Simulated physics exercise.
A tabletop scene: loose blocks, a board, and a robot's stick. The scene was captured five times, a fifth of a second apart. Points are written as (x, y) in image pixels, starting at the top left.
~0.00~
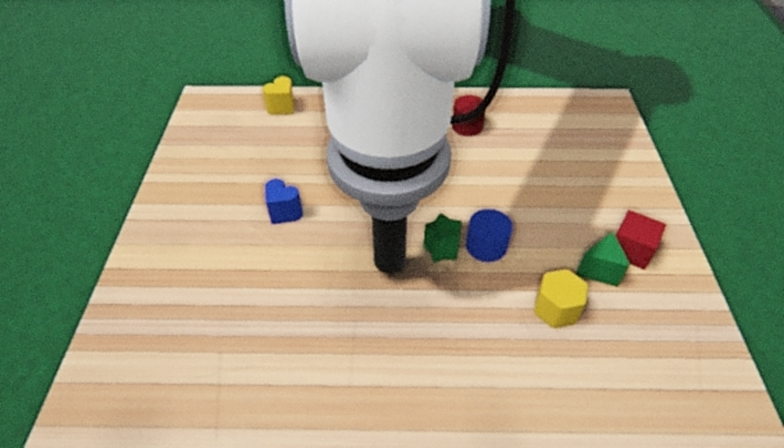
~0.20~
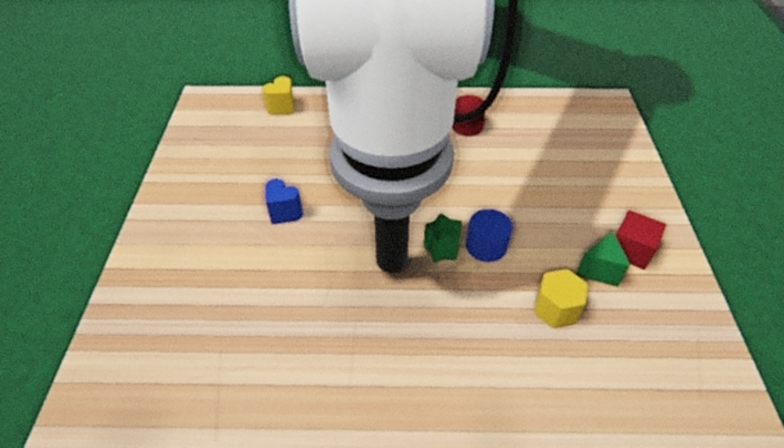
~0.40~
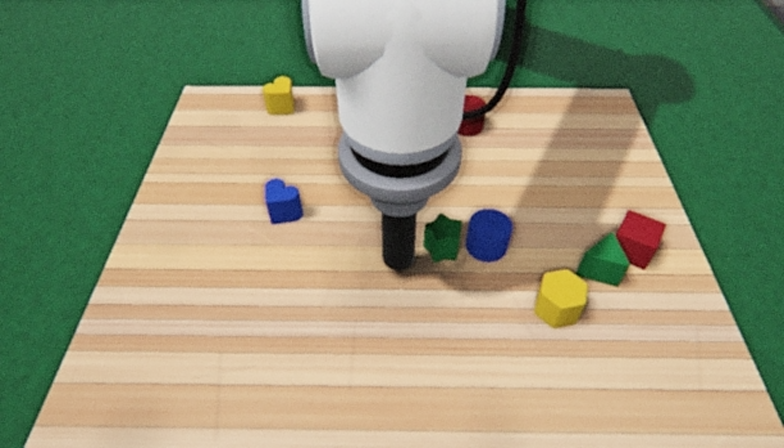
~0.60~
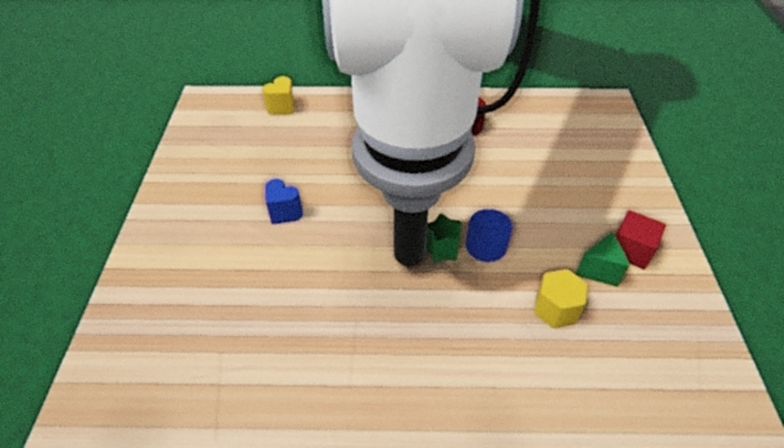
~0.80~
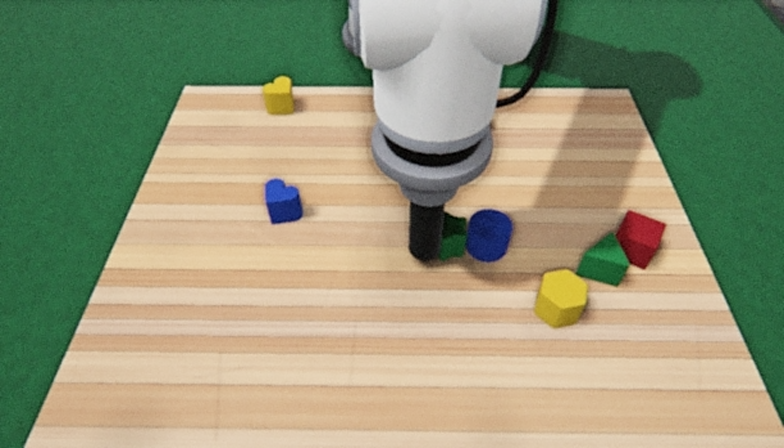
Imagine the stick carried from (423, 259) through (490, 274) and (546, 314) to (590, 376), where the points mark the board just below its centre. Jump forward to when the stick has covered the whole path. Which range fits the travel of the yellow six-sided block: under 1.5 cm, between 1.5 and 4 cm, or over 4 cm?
The largest band: Over 4 cm.
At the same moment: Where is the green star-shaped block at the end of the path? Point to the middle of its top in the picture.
In the picture, that point is around (487, 225).
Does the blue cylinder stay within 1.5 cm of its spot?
No
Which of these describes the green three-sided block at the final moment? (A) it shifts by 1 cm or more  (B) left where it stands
It's B.
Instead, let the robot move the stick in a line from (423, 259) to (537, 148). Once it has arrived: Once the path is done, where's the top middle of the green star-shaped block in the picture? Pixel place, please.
Around pixel (521, 185).
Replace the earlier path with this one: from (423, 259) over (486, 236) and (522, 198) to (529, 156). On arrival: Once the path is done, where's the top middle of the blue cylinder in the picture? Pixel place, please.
The middle of the upper face of the blue cylinder will lie at about (565, 207) in the picture.
On the path given first. One third of the way, stick (495, 264); green star-shaped block (487, 225), turned 55° anticlockwise; blue cylinder (521, 212).
Two thirds of the way, stick (552, 306); green star-shaped block (487, 225), turned 55° anticlockwise; blue cylinder (521, 212); yellow six-sided block (598, 310).
At the end, stick (596, 367); green star-shaped block (487, 225), turned 55° anticlockwise; blue cylinder (521, 212); yellow six-sided block (628, 329), turned 40° anticlockwise; green three-sided block still.
